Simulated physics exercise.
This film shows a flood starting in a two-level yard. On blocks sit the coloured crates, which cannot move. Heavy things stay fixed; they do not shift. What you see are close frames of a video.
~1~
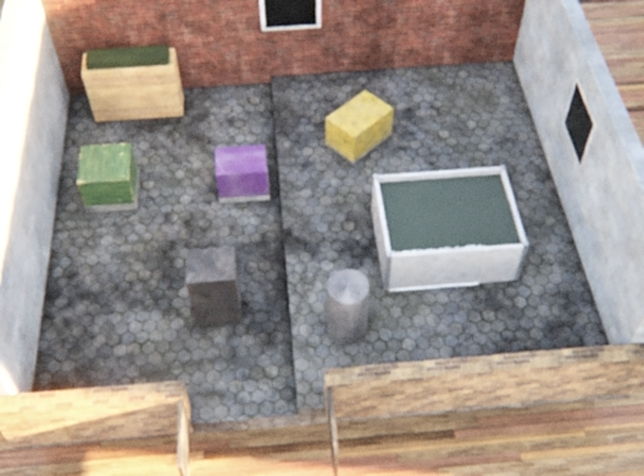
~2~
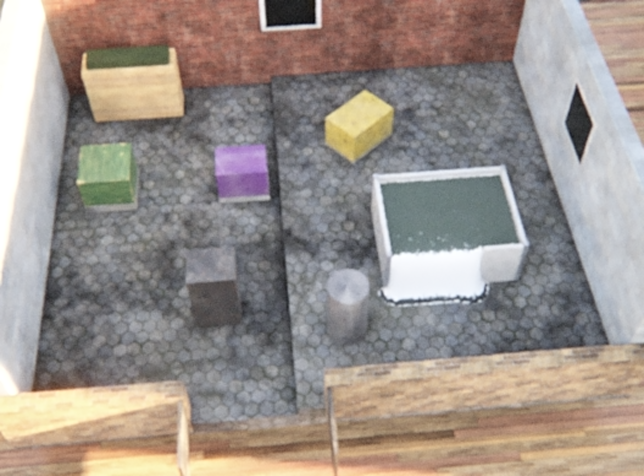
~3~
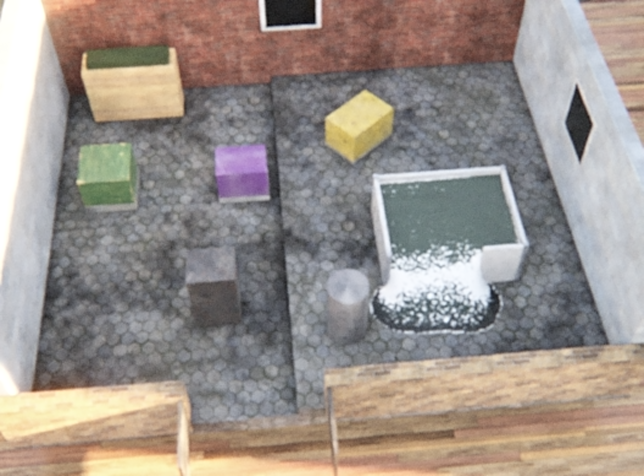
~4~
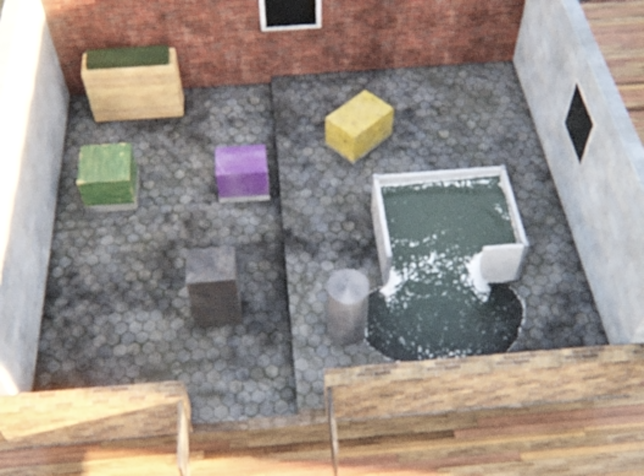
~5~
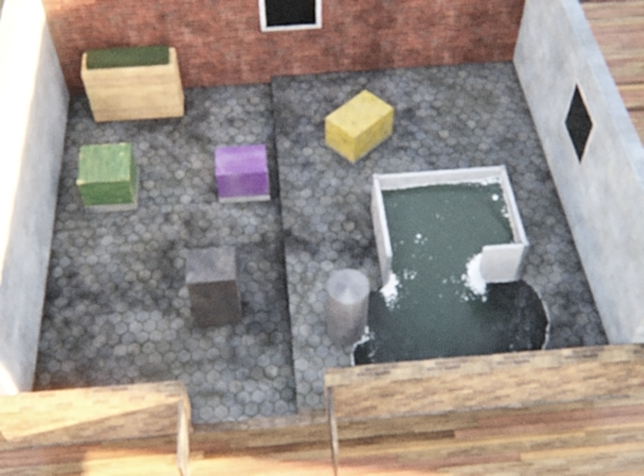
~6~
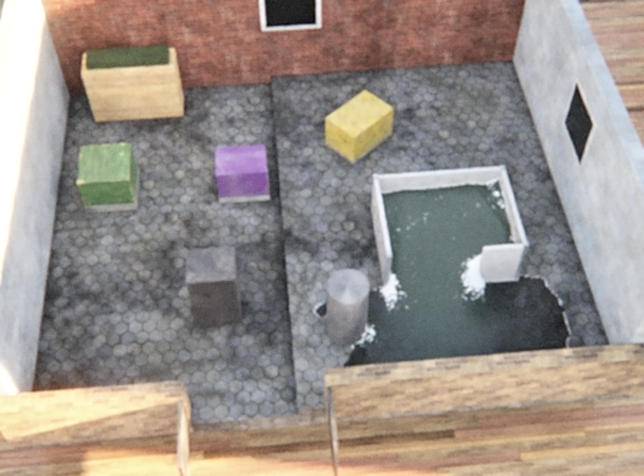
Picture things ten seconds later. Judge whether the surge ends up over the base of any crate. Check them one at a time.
Result: Green crate: Kept safe; purple crate: Kept safe; yellow crate: Reached by water.
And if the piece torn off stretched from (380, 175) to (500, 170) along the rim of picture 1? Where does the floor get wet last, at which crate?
The one in green.
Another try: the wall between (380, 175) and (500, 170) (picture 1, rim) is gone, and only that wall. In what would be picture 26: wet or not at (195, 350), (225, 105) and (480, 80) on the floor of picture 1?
First spot unwetted, second drenched, third drenched.
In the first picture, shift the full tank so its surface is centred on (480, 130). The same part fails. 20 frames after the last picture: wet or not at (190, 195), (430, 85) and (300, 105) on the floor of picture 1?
First unwetted; next unwetted; last unwetted.
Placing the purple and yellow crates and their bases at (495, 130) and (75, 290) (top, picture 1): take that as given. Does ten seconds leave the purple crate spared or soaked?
Note: Purple - flooded.
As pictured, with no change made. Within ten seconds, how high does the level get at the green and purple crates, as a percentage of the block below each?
Close to 50 per cent, and close to 60 per cent, in that order.
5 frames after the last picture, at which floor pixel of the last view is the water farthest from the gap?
I'd say near (233, 403).
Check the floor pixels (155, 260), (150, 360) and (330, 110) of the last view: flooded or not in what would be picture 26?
First spot clear, second spot swamped, third spot clear.
A moment on, water covers 15 % of the floor; the green crate not reached, the purple crate not reached, the yellow crate not reached.
Next, water covers 25 % of the floor; the green crate not reached, the purple crate not reached, the yellow crate not reached.
Then, water covers 45 % of the floor; the green crate not reached, the purple crate water round its plinth, the yellow crate not reached.
Later, water covers 65 % of the floor; the green crate water round its plinth, the purple crate water round its plinth, the yellow crate water round its plinth.
In the end, water covers 90 % of the floor; the green crate stayed above the water, the purple crate stayed above the water, the yellow crate was topped.
